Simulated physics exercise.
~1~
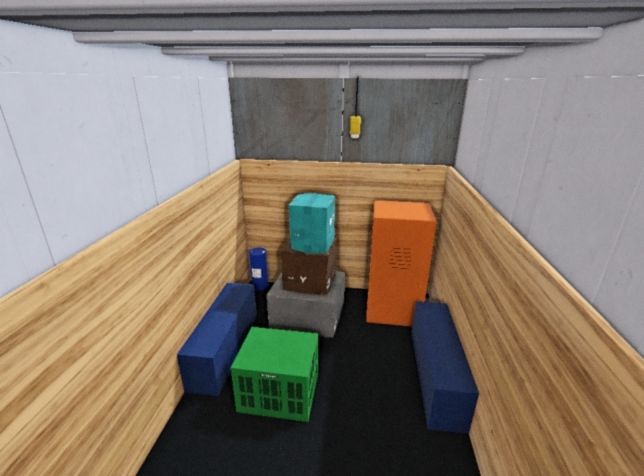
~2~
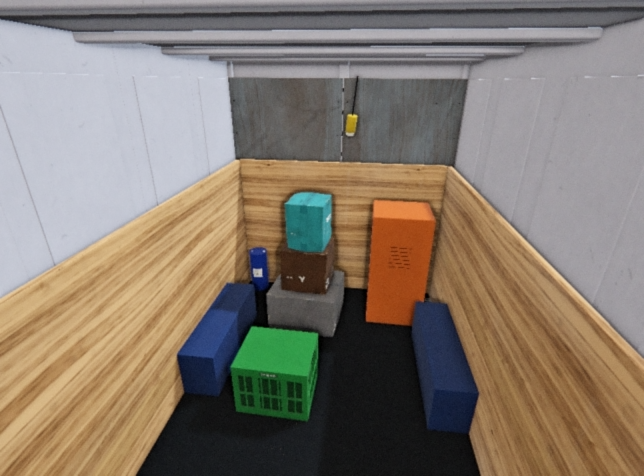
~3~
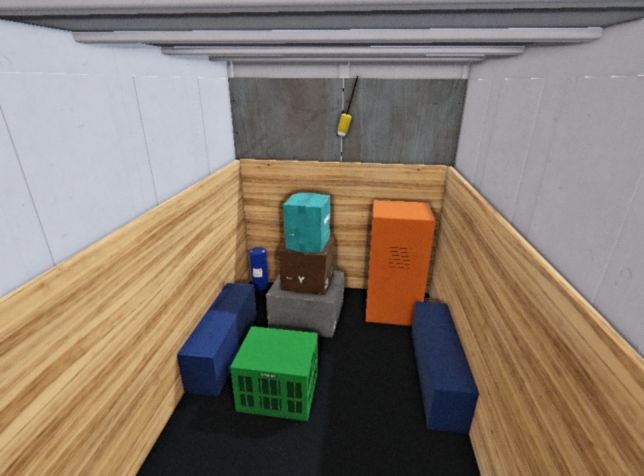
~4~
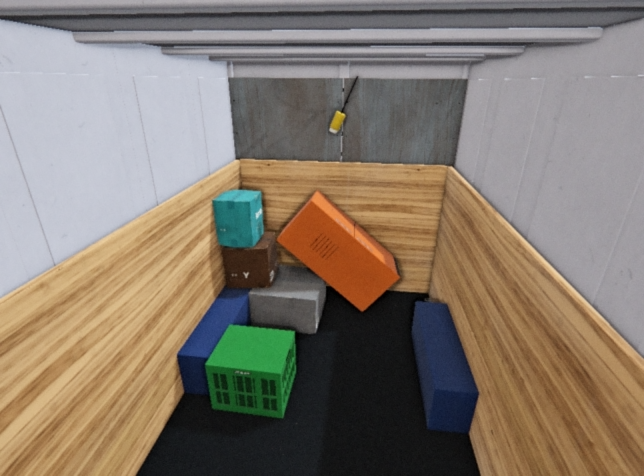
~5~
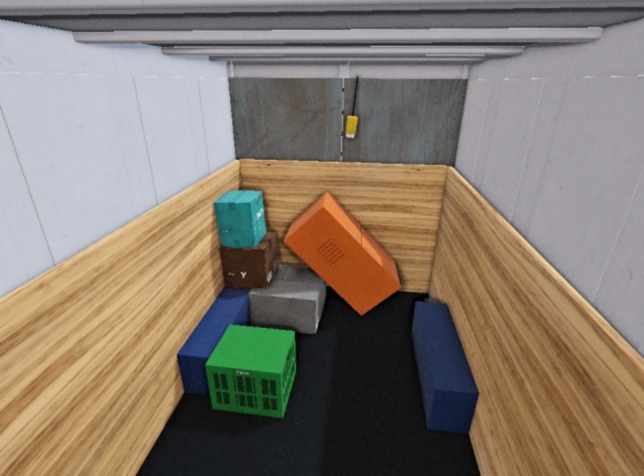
A tall orange appliance stands upright near the back right of a van's load bay, seen from the open rear looking towards the cab. To its left, a turquoise box sits on a brown box atop a grey box, with a small blue canister beside them, a green crate in front and dark blue wheel boxes along both sides. At first only the yellow hanging lamp swings slightly left. Then the stack and crate shift left, hiding the canister from view, while the appliance tips left. Finally the lamp swings back, the stack still standing by the left wall and the appliance steeply tilted.
